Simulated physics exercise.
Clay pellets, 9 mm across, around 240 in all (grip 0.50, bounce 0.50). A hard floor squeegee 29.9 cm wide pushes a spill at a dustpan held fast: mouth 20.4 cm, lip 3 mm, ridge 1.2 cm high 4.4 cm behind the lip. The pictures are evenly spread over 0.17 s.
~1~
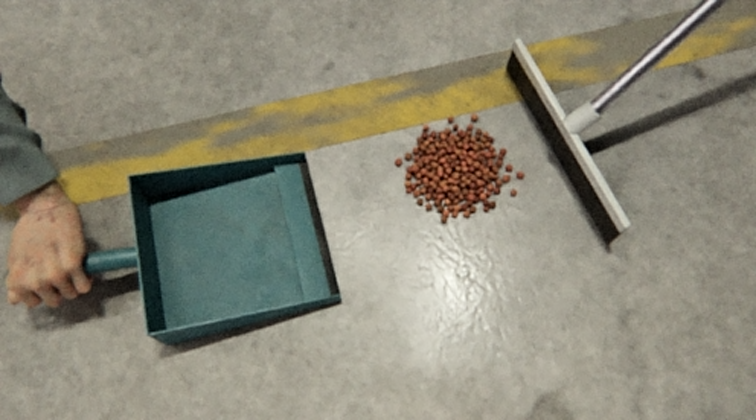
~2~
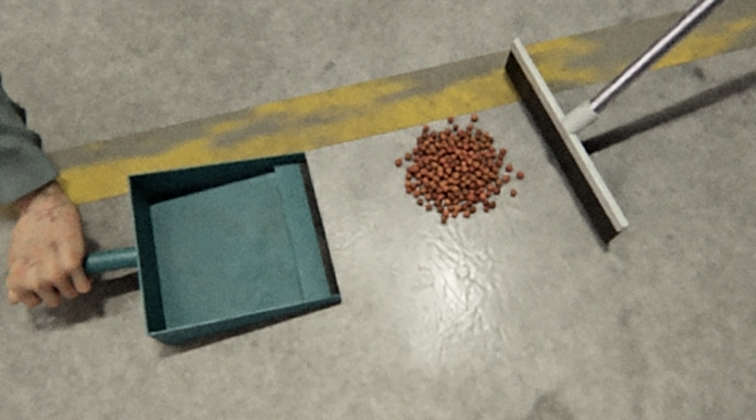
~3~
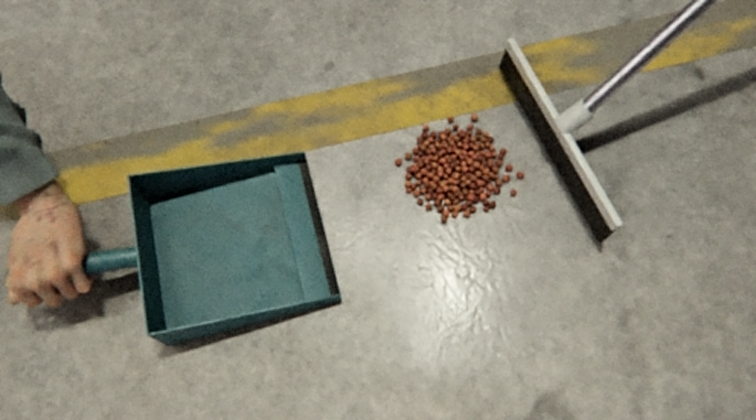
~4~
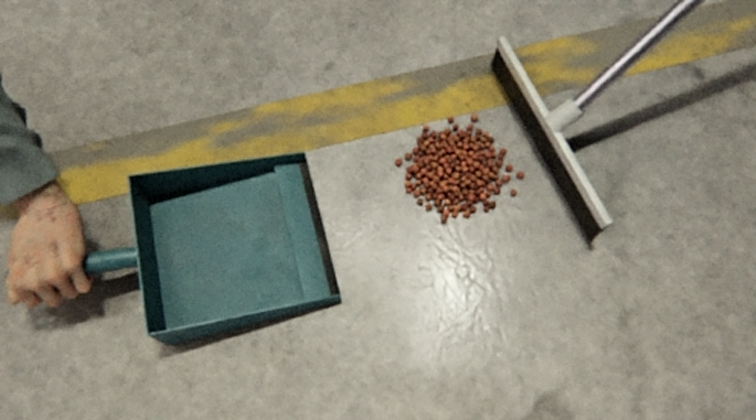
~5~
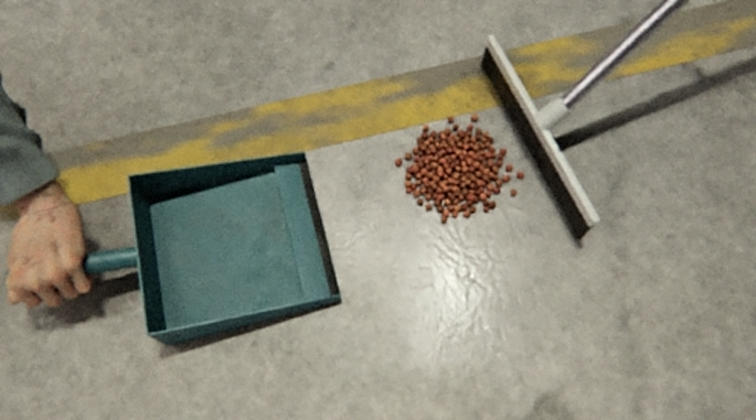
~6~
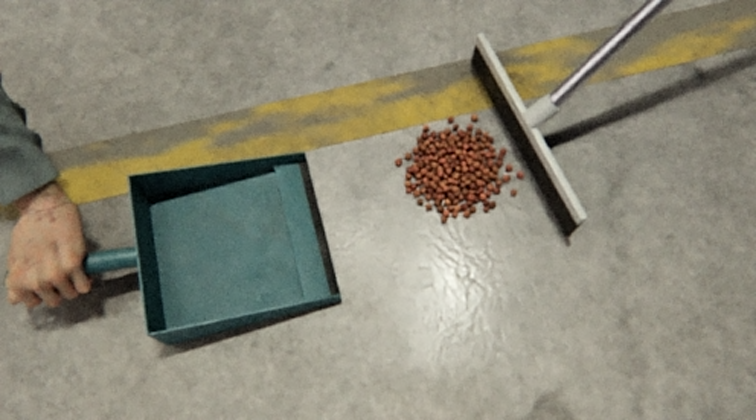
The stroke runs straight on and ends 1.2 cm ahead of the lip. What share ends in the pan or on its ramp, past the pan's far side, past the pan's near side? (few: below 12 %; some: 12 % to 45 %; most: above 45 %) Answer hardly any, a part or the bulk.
In the pan or on its ramp: Hardly any; past the pan's far side: A part; past the pan's near side: Hardly any.
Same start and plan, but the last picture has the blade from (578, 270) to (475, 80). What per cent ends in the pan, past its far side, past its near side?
Pan 40, far 10, near 20.
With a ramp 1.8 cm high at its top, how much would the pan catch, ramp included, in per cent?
It would be near 5 per cent.
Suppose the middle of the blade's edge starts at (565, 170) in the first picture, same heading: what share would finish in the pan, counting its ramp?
Some 10 per cent.
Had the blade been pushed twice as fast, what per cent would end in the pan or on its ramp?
Then about 10 per cent.
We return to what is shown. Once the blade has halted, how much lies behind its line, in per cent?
Roughly 20 per cent.
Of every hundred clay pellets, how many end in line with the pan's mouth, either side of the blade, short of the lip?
Some 55 per cent.
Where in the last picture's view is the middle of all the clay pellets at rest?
Near (322, 178).
Then, 0.31 s after the last picture, middle of the blade 17 cm from the lip; 0 % over the lip, far side 15 %, near side 0 %.
Then, 0.52 s after the last picture, middle of the blade 8 cm from the lip; 0 % over the lip, far side 30 %, near side 0 %.
Then, 0.84 s after the last picture, middle of the blade 3 cm from the lip; 5 % over the lip, far side 35 %, near side 0 %.
In the end, pan 5 %, far side 35 %, near side 0 %, in front of the lip or behind the blade 55 %.
